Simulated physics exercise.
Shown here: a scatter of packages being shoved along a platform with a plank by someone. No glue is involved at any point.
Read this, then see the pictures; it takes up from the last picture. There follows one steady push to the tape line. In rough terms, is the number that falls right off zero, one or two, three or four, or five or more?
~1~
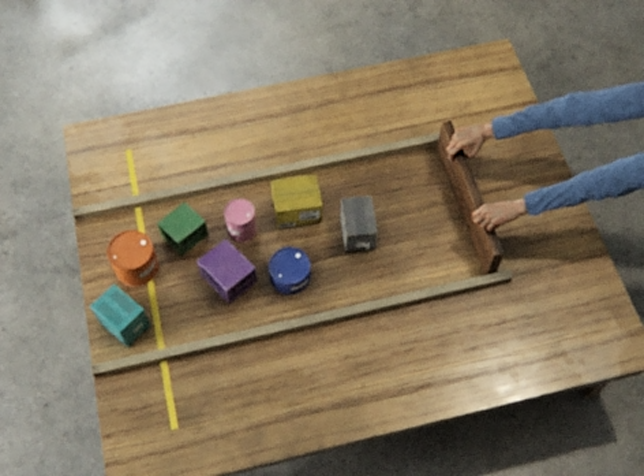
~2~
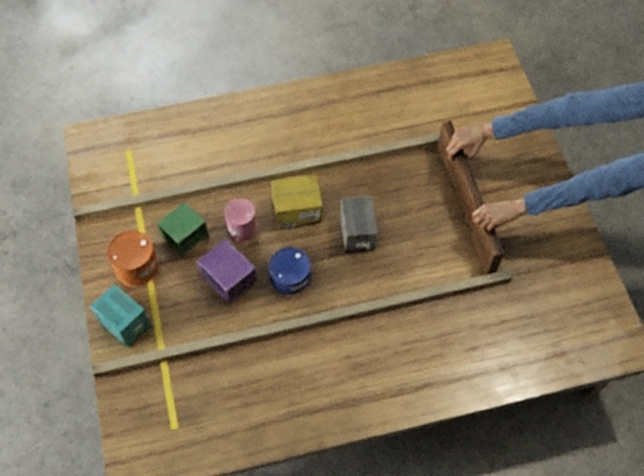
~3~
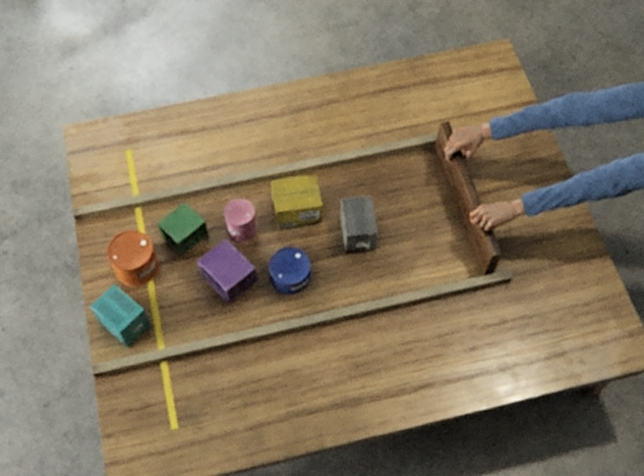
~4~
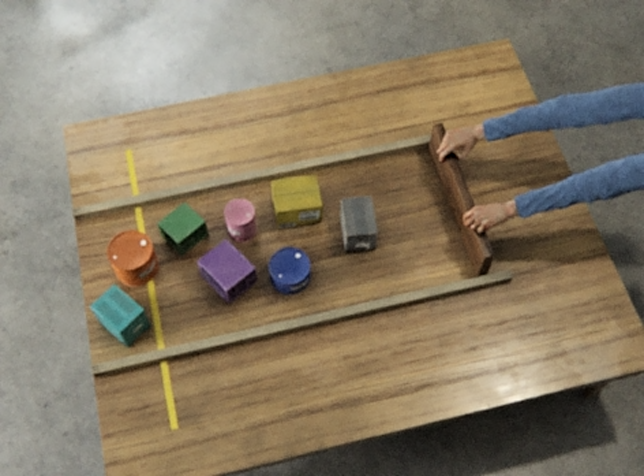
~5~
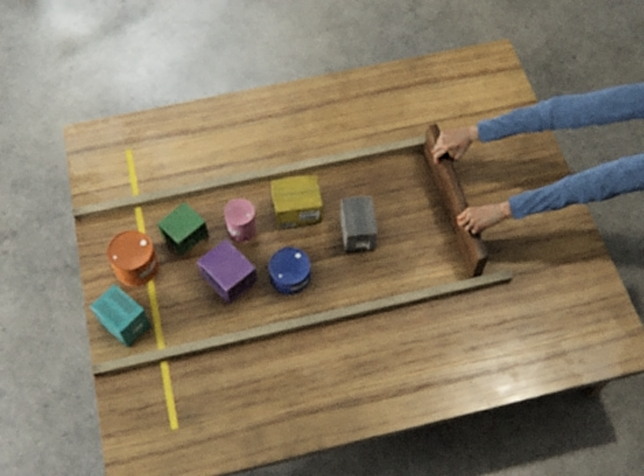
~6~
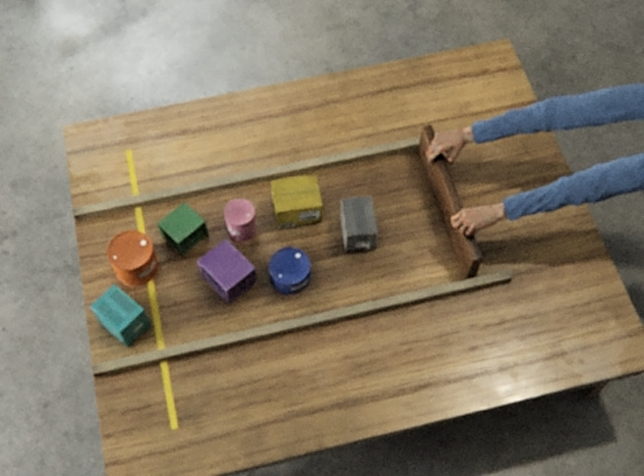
It is one or two.
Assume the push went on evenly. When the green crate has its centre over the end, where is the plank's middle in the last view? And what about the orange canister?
Around (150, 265) first and around (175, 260) second.
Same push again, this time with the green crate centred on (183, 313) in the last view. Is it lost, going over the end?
Placed there, the green crate is still up there.
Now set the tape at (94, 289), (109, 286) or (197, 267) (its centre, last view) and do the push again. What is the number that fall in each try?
Down on the ground: 8, 6 and 0.
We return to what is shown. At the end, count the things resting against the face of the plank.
The count in contact is 3.
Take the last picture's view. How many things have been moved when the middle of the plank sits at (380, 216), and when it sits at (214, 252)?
Well, it's 0 at the first one and 7 at the second.
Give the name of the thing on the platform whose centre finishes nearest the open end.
Answer: The turquoise tote.
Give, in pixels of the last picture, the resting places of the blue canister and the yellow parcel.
One is at about (135, 321), the other at about (111, 230).
A little later, none off yet; turquoise tote at rest near (121, 317); orange canister at rest near (133, 259); green crate at rest near (183, 229).
When it is over, the number that fall off is one or two; down, green crate and orange canister.
